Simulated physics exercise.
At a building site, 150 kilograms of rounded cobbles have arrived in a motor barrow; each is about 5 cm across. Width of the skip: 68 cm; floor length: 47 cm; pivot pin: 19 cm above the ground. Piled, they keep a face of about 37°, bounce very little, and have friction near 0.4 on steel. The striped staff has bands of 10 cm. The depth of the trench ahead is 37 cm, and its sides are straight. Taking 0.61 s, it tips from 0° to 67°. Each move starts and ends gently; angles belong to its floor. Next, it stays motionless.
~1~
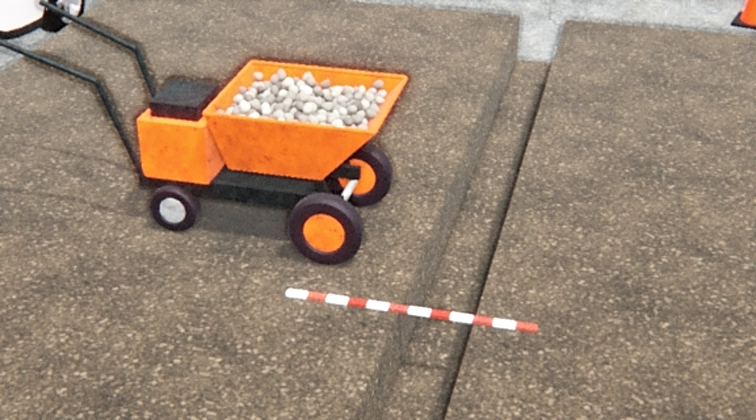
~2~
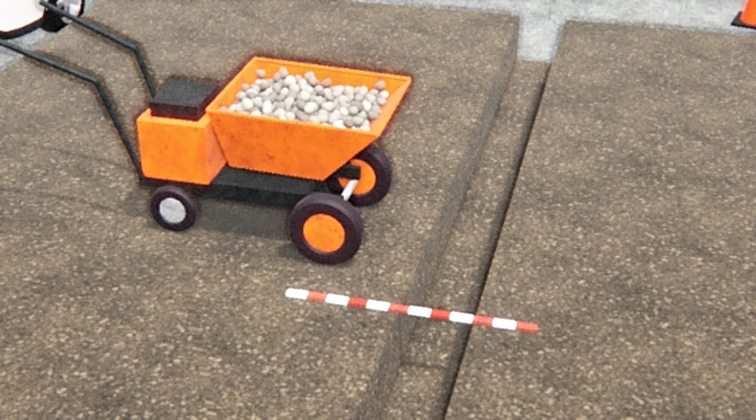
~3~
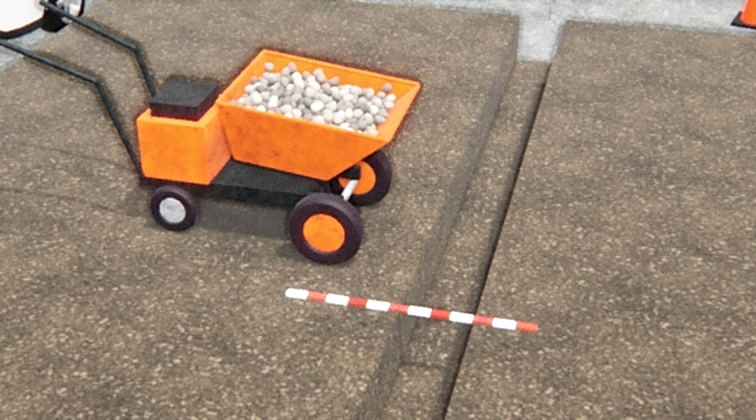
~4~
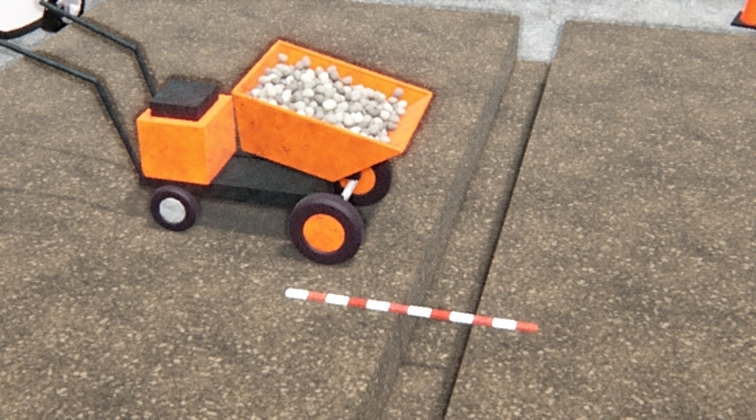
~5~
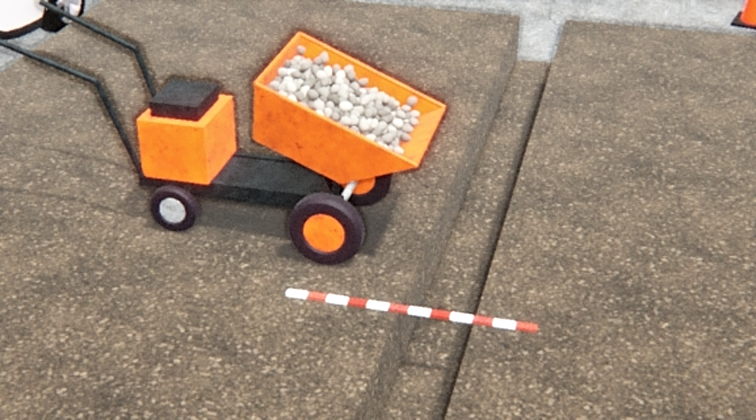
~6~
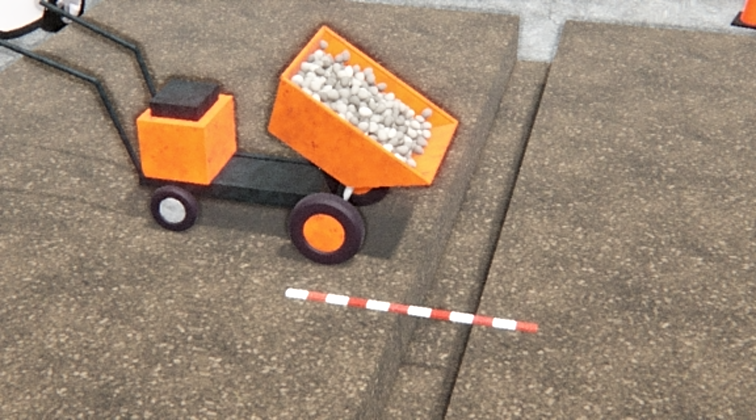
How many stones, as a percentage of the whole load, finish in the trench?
Roughly 41 per cent of the load ends up in the trench.
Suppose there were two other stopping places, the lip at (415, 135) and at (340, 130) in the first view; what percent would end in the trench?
Close to 10 percent in the first case, 75 percent in the second.
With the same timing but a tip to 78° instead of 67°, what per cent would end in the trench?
About 50%.
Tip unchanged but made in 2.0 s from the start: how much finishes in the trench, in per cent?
I'd put it at roughly 65 per cent.
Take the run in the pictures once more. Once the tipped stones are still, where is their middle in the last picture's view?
Around (520, 252).
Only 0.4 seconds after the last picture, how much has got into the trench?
I'd say near 10 per cent at that time.
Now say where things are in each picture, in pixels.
Lip at (374, 133), floor tilted 0°, highest stones at (320, 94), in the first picture.
The skip is at 2°, its lip at (378, 135); the top of the load is at (295, 89), in the second picture.
The skip is at 7°, its lip at (388, 141); the top of the load is at (286, 81), in the third picture.
The skip is at 14°, its lip at (402, 151); the top of the load is at (286, 74), in the fourth picture.
Lip at (416, 166), floor tilted 23°, highest stones at (297, 68), in the fifth picture.
The skip is at 33°, its lip at (430, 183); the top of the load is at (317, 61), in the sixth picture.
Then, 0.2 s after the last picture the floor is at 57°, 100 % in the skip; the foremost stones are at (449, 187).
Then, 0.4 s after the last picture the floor is at 67°, 73 % in the skip, 9 % in the trench, 18 % past the trench; the foremost stones are at (530, 251).
Then, 0.8 s after the last picture the floor is at 67°, 21 % in the skip, 21 % in the trench, 58 % past the trench; the foremost stones are at (690, 284).
Then, 2.7 s after the last picture the floor is at 67°, 0 % in the skip, 41 % in the trench, 59 % past the trench; the foremost stones are past the picture's edge.
